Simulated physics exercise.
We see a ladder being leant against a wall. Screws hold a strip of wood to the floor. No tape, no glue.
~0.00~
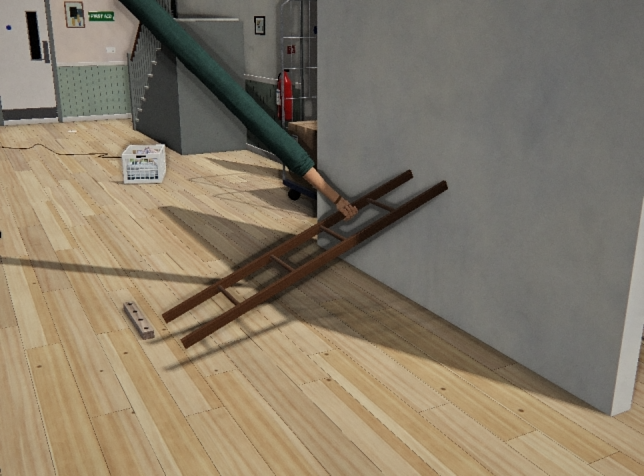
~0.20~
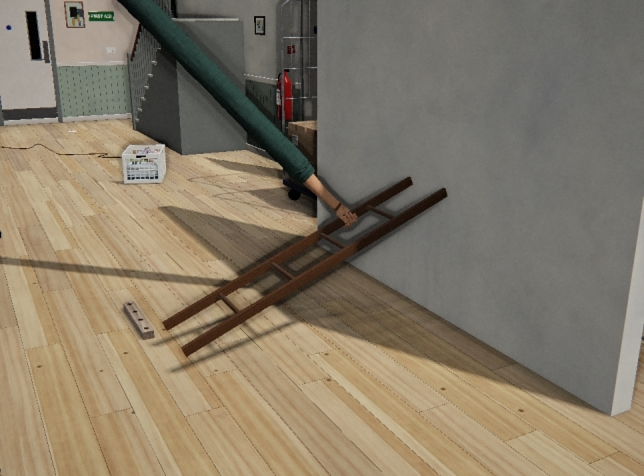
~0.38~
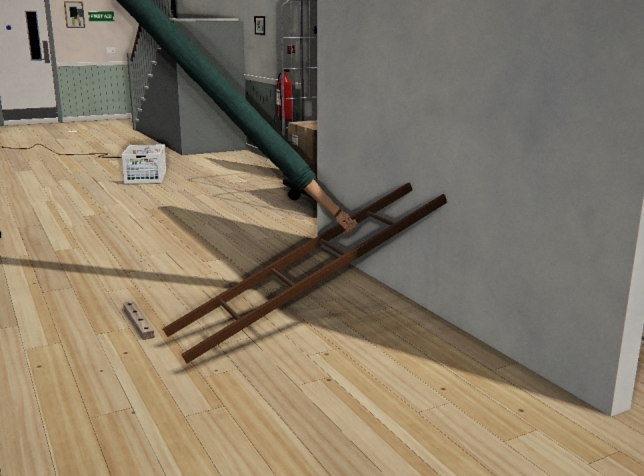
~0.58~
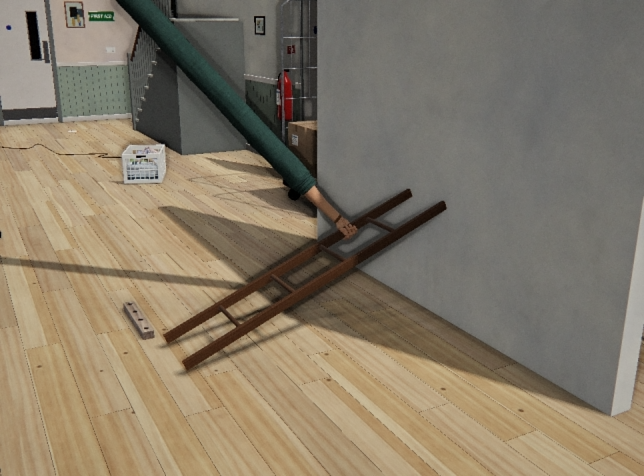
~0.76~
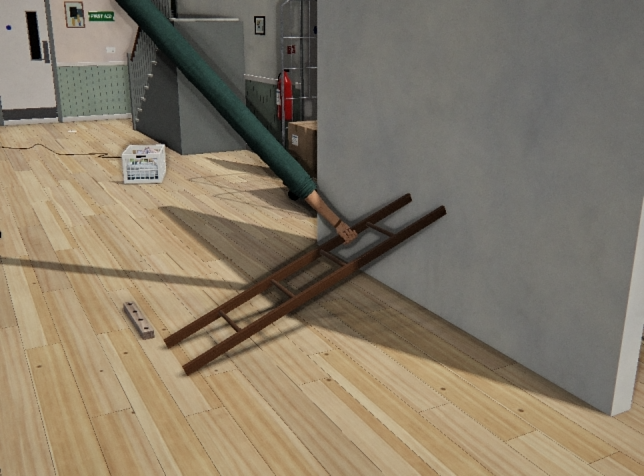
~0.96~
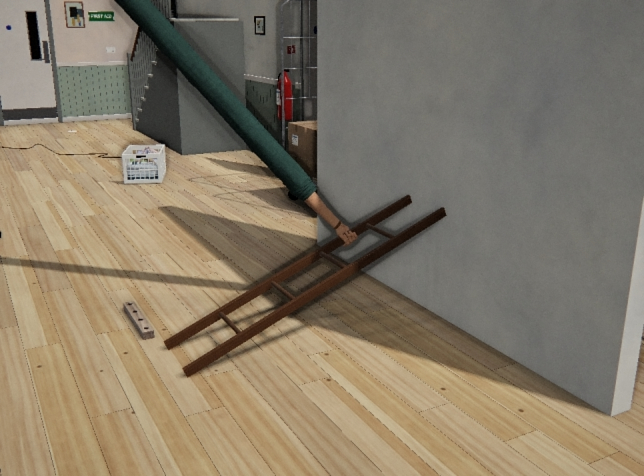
A green-sleeved arm lowers a brown ladder slightly against a grey wall, still gripping it.
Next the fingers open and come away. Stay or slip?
In the end the brown ladder gives way at the feet.
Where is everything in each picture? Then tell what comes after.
The first frame shows still on the way; brown ladder (309, 250); batten (138, 319).
The second frame shows still on the way; brown ladder (310, 257); batten (138, 319).
The third frame shows still on the way; brown ladder (310, 264); batten (138, 319).
The fourth frame shows still on the way; brown ladder (310, 270); batten (138, 319).
The fifth frame shows still on the way; brown ladder (310, 275); batten (138, 319).
The sixth frame shows in place, still held; brown ladder (310, 277); batten (138, 319).
Around 1.24 s, brown ladder leaning 11° off how it started near (303, 304).
Finally (2.5 s), the brown ladder slides out and falls, near (297, 331).
